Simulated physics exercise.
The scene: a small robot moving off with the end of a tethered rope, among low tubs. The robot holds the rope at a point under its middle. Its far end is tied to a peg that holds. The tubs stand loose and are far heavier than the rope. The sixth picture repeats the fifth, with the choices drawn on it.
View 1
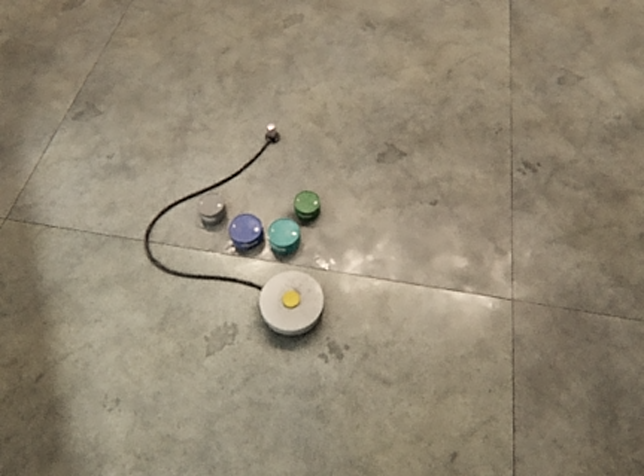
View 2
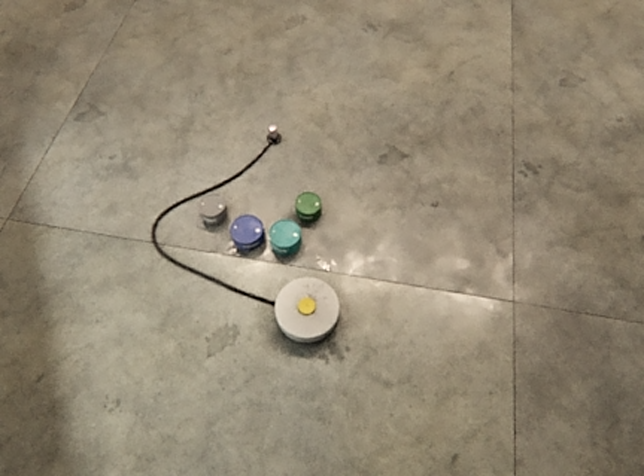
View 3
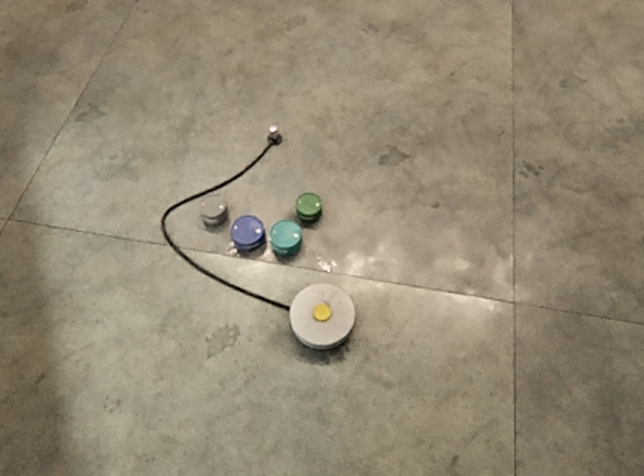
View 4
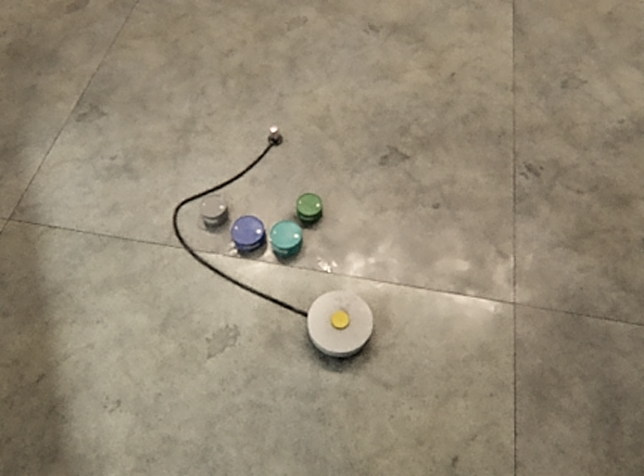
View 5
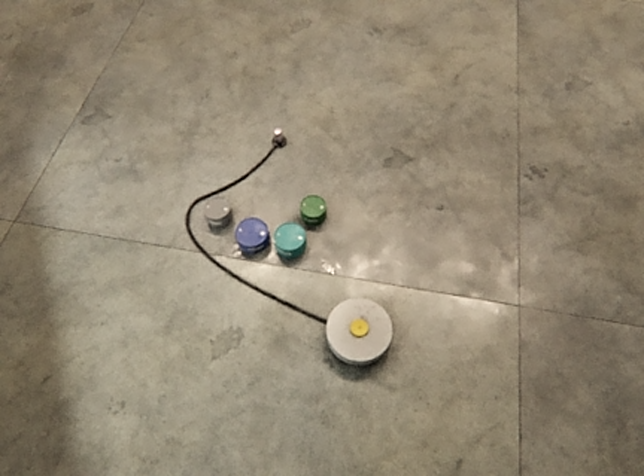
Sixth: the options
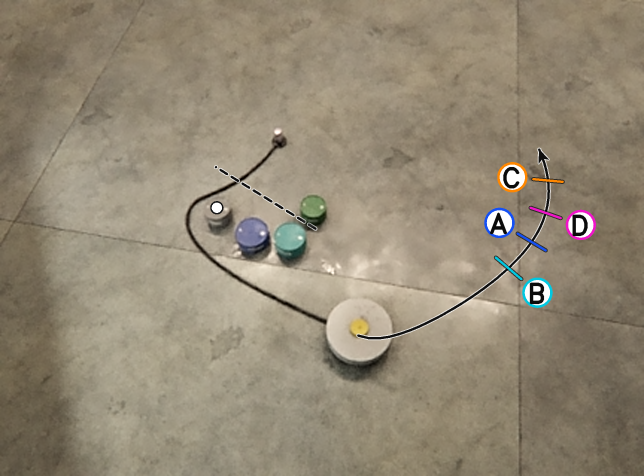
On a grey tiled floor, a round white robot moves down and right, drawing a pegged dark rope closer to small tubs.
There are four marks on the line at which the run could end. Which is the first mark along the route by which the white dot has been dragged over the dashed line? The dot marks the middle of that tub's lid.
It must go as far as B.
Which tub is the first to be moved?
The grey tub.
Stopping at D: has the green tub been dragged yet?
By then, yes.
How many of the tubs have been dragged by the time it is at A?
By then, four.
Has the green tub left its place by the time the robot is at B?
No.
On the marked copy, A at (532, 242); B at (508, 268); C at (548, 181); D at (546, 213); the dashed line at (264, 197); the route from (358, 336) via (512, 265) to (539, 149); the white dot at (217, 208).
Taking B. A third of the way, robot (420, 323); grey tub (224, 213).
Two thirds of the way, robot (474, 293); blue tub (264, 231); grey tub (256, 206).
When it is over, robot (512, 263); blue tub (285, 219); turquoise tub (310, 234); grey tub (276, 195); the dot on the grey tub is over the dashed line.
As for the rest, A does it too, but is farther than needed; C does it too, but is farther than needed; D does it too, but is farther than needed.
